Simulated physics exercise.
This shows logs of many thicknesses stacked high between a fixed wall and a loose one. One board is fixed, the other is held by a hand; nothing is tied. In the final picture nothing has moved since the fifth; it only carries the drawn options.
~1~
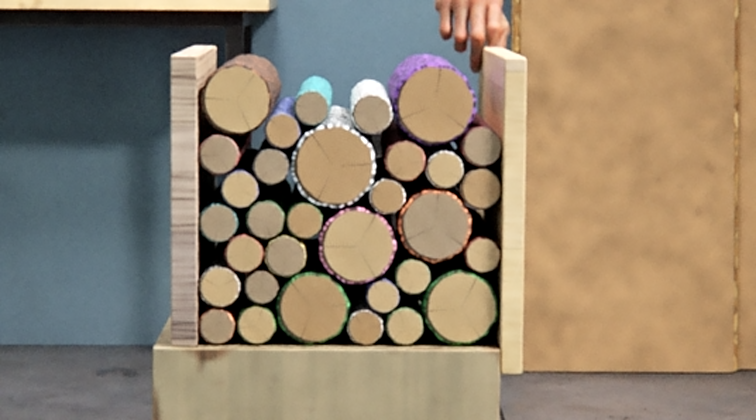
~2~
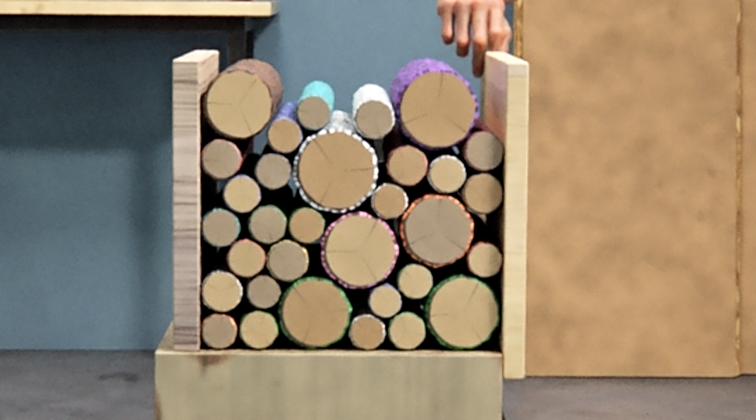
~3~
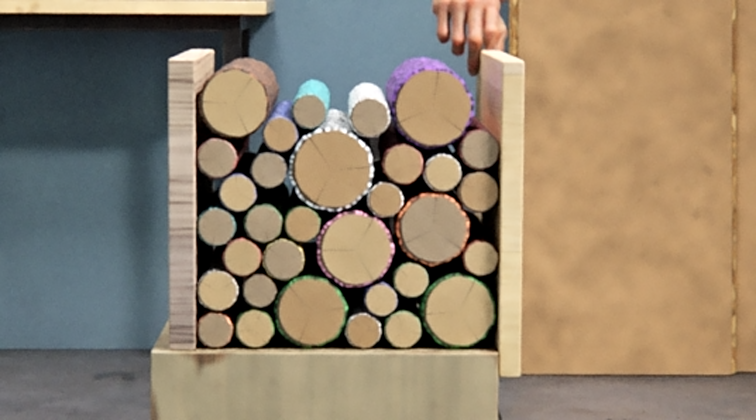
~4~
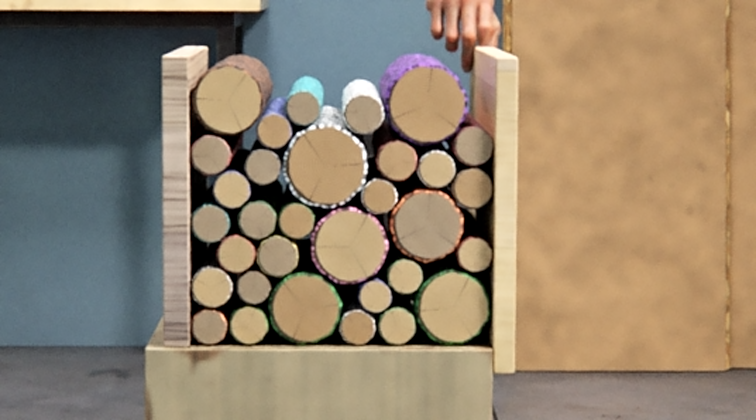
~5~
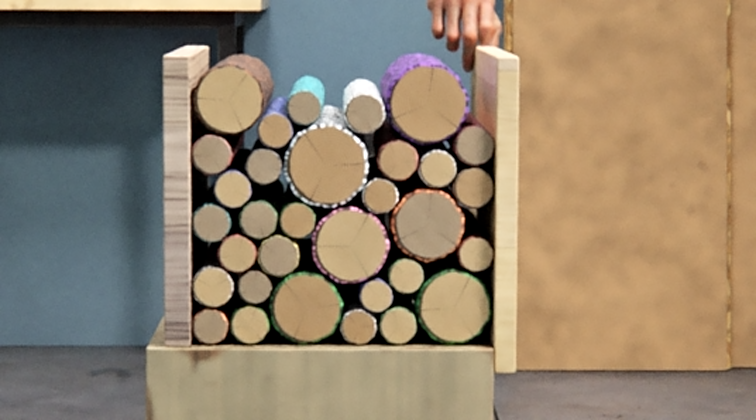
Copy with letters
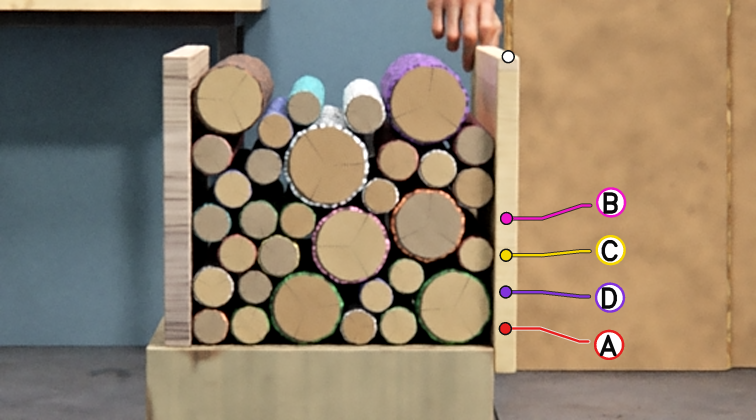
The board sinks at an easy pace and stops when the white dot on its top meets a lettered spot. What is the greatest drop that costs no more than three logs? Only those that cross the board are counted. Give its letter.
The last mark within the limit is B.
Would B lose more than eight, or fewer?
At B, fewer than eight.
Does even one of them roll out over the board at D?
Yes.
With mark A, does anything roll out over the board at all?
Yes, at A.
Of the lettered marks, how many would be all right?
One of the four.
On the marked copy, A at (505, 329); B at (506, 219); C at (506, 255); D at (505, 292); the white dot at (508, 57).
With B. Early on, top of the board (496, 130).
Further on, top of the board (495, 214).
At the end, top of the board (495, 218), two out over the board.
As for the rest, A more than three out over the board; C four out over the board; D more than three out over the board.
